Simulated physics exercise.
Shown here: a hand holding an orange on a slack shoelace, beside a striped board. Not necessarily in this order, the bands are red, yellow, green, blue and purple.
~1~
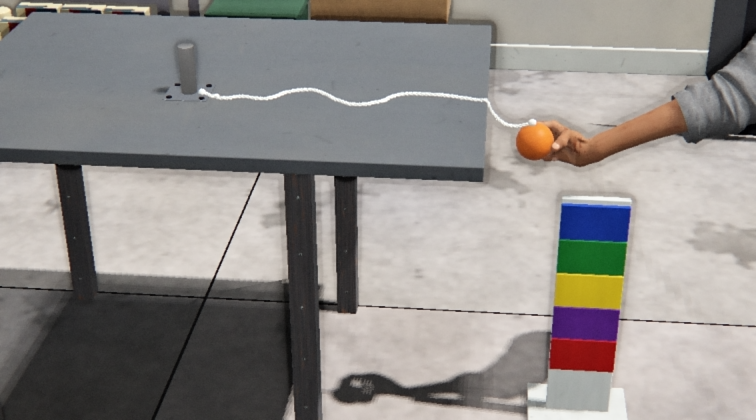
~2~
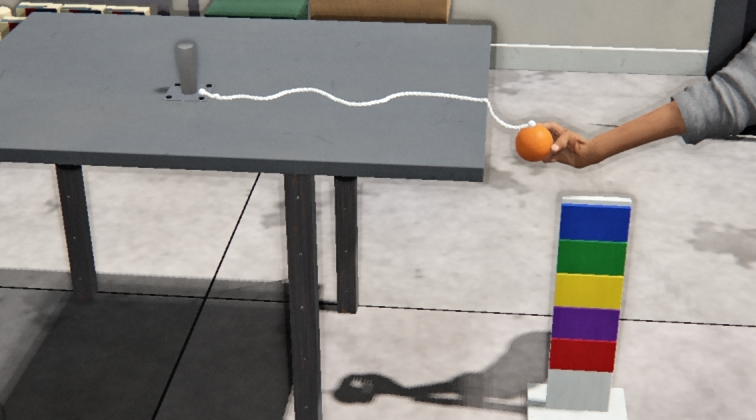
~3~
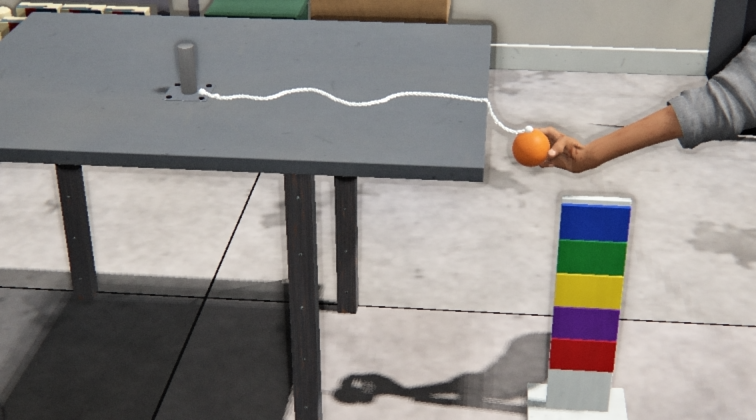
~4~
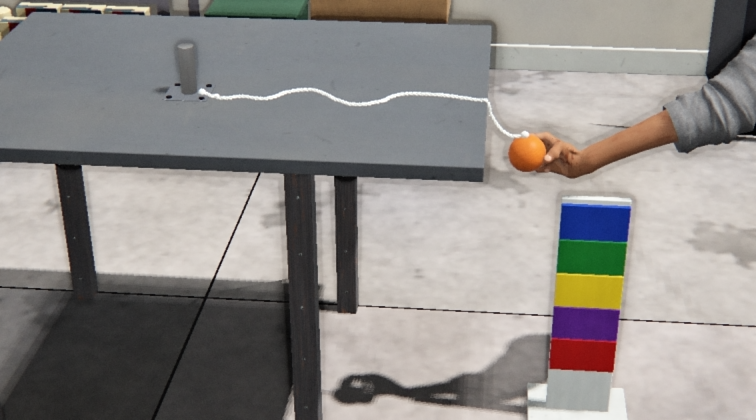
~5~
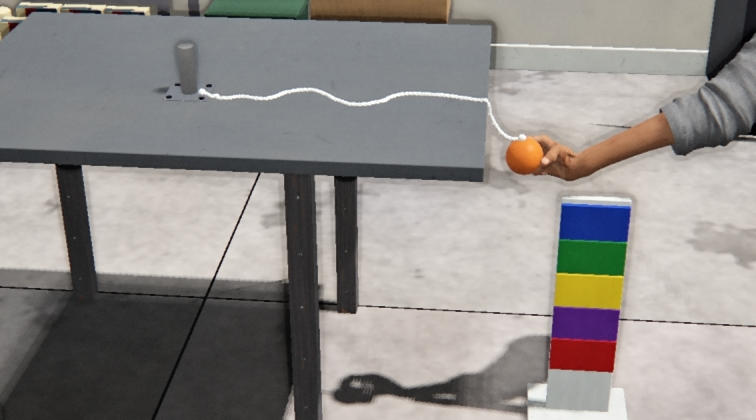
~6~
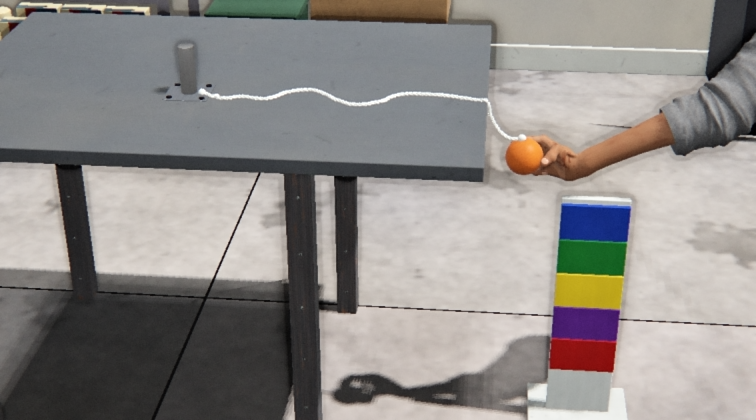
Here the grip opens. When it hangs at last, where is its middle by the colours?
By the colours, at blue.
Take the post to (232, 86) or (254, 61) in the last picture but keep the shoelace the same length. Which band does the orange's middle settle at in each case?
Try one - green; try two - green.
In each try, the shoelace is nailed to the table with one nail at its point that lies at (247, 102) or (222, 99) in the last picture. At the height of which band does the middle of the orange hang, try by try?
In order: Blue; blue.
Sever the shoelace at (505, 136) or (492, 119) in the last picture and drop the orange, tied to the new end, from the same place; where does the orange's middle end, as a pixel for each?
Taking the tries in order, the answers are (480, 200) and (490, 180).
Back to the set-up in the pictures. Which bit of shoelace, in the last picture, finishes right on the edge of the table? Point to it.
That spot lies near (442, 95).
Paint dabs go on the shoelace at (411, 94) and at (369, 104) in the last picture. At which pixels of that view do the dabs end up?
The first finishes about (455, 103) and the second about (404, 101).
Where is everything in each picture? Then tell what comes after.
Orange (535, 141); blue (595, 224); green (592, 259); yellow (589, 292); purple (586, 325); red (583, 356), in the first picture.
Orange (534, 143); shoelace through (224, 98) (287, 92) (341, 101) (404, 94) (472, 99), in the second picture.
Orange (531, 148), in the third picture.
Orange (527, 153); shoelace through (224, 98) (287, 92) (341, 101) (404, 94) (472, 99), in the fourth picture.
Orange (524, 156), in the fifth picture.
Orange (524, 156); shoelace through (224, 98) (287, 92) (341, 101) (404, 94) (472, 99), in the sixth picture.
Soon after, orange near (480, 208); level with blue.
Then, orange near (496, 220); level with blue.
At rest, orange near (481, 222); level with blue. Its centre hangs level with the blue band.
